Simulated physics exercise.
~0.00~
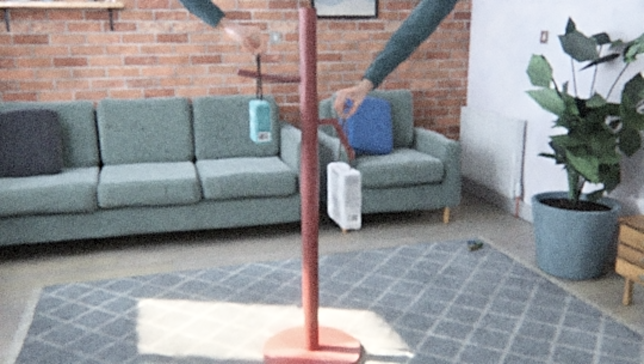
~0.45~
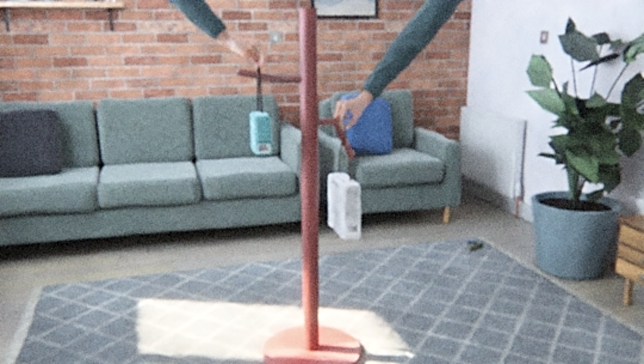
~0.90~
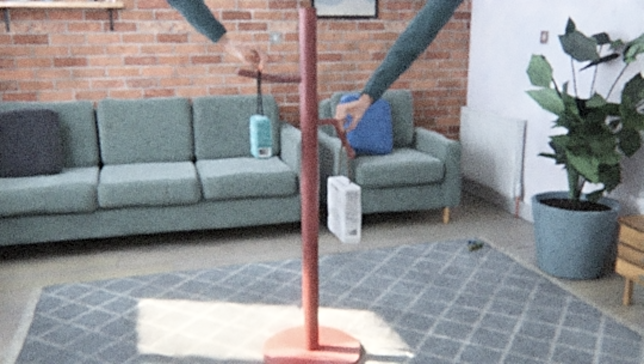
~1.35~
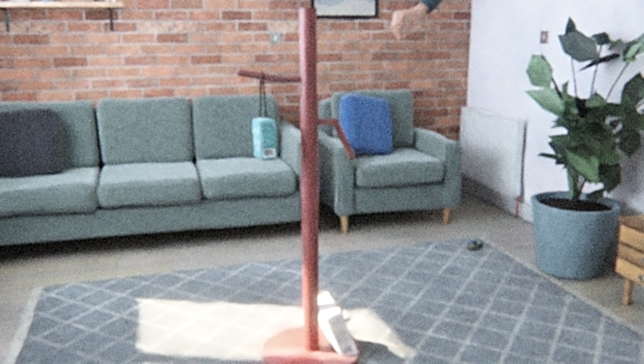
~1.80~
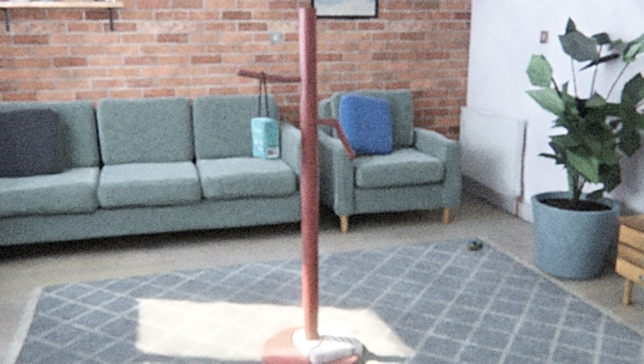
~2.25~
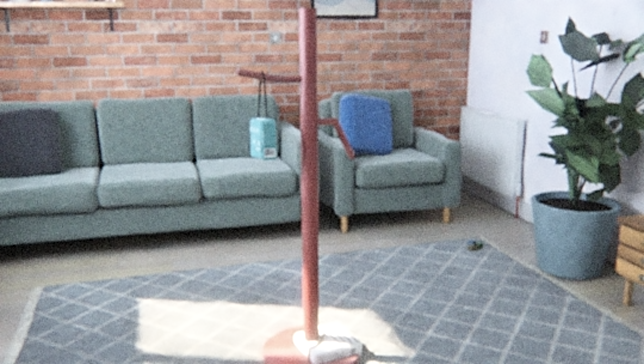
Two hands hang a turquoise pouch and a white bag; only the bag falls down.
